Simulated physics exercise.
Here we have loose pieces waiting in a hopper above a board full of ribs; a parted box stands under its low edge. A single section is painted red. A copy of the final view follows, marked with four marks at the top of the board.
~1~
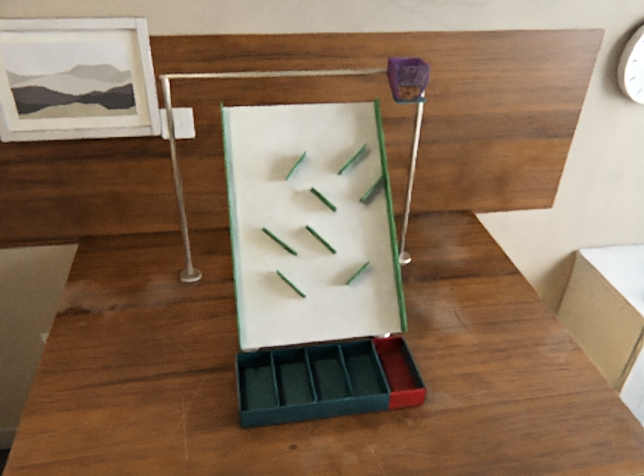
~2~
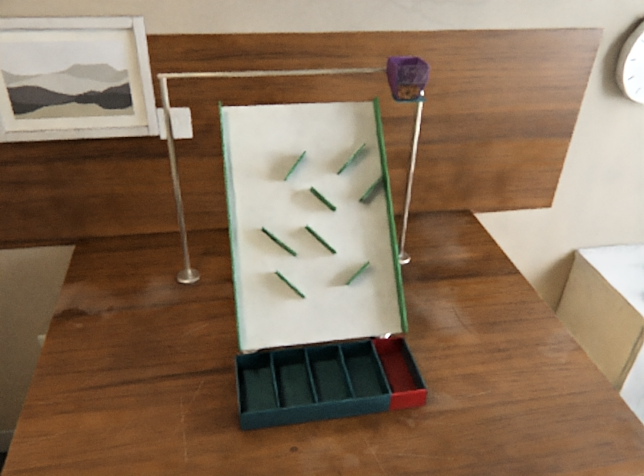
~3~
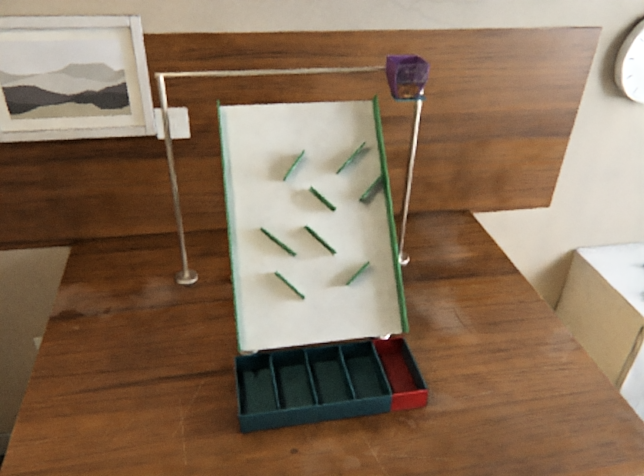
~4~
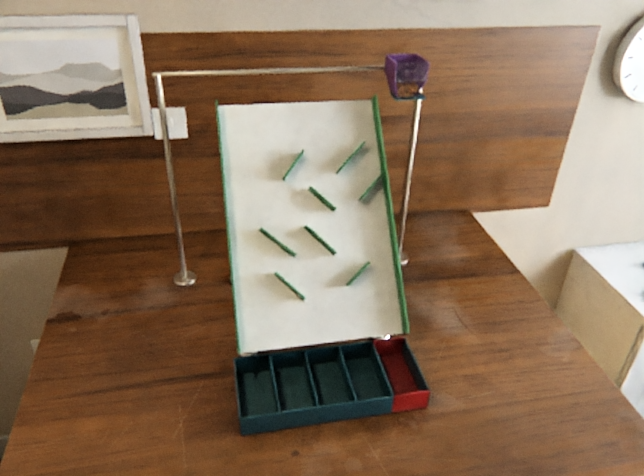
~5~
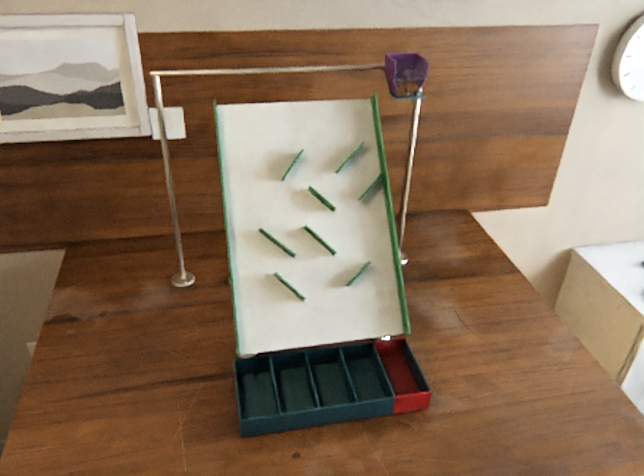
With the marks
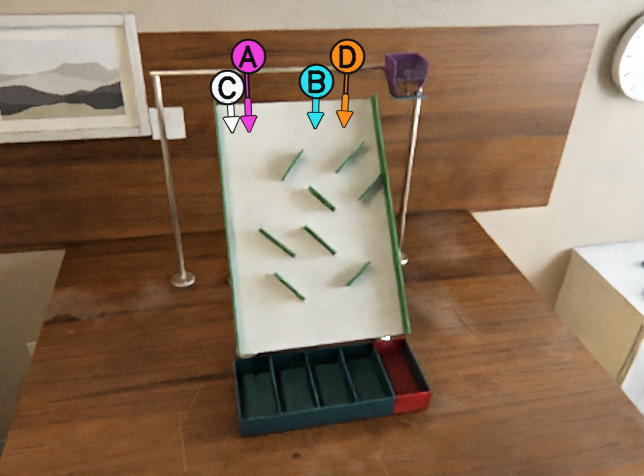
On a wooden table, a small purple hopper sat on a metal frame above a tilted white board with green ribs and a divided box below, and nothing moved apart from the view shifting very slightly.
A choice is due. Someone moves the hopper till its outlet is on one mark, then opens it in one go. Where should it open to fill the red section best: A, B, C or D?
The answer is mark B.
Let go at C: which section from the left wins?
The first from the left.
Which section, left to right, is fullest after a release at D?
It is the third one.
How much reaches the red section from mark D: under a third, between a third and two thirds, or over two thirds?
It is under a third.
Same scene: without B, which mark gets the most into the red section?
Mark D.
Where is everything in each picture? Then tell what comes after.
In the first frame, hopper at (405, 93), roasted chickpeas, door shut.
In the second frame, ribs (286, 178) to (305, 151), (340, 171) to (366, 143), (311, 187) to (337, 209).
In the third frame, ribs (362, 198) to (382, 175), (261, 227) to (296, 255), (306, 225) to (337, 253).
In the fourth frame, ribs (275, 272) to (305, 299), (349, 285) to (370, 262).
In the fifth frame, red section at (412, 401), number 5 of 5 from the left.
On the marked copy, mark A meets the board at (248, 126); mark B meets the board at (315, 122); mark C meets the board at (231, 126); mark D meets the board at (344, 121).
For mark A, a stray few in the red section, most in other sections, about a quarter outside the box.
For mark B, about half in the red section, about half in other sections.
For mark C, a stray few in the red section, about two thirds in other sections, about a quarter outside the box.
For mark D, about a quarter in the red section, most in other sections.
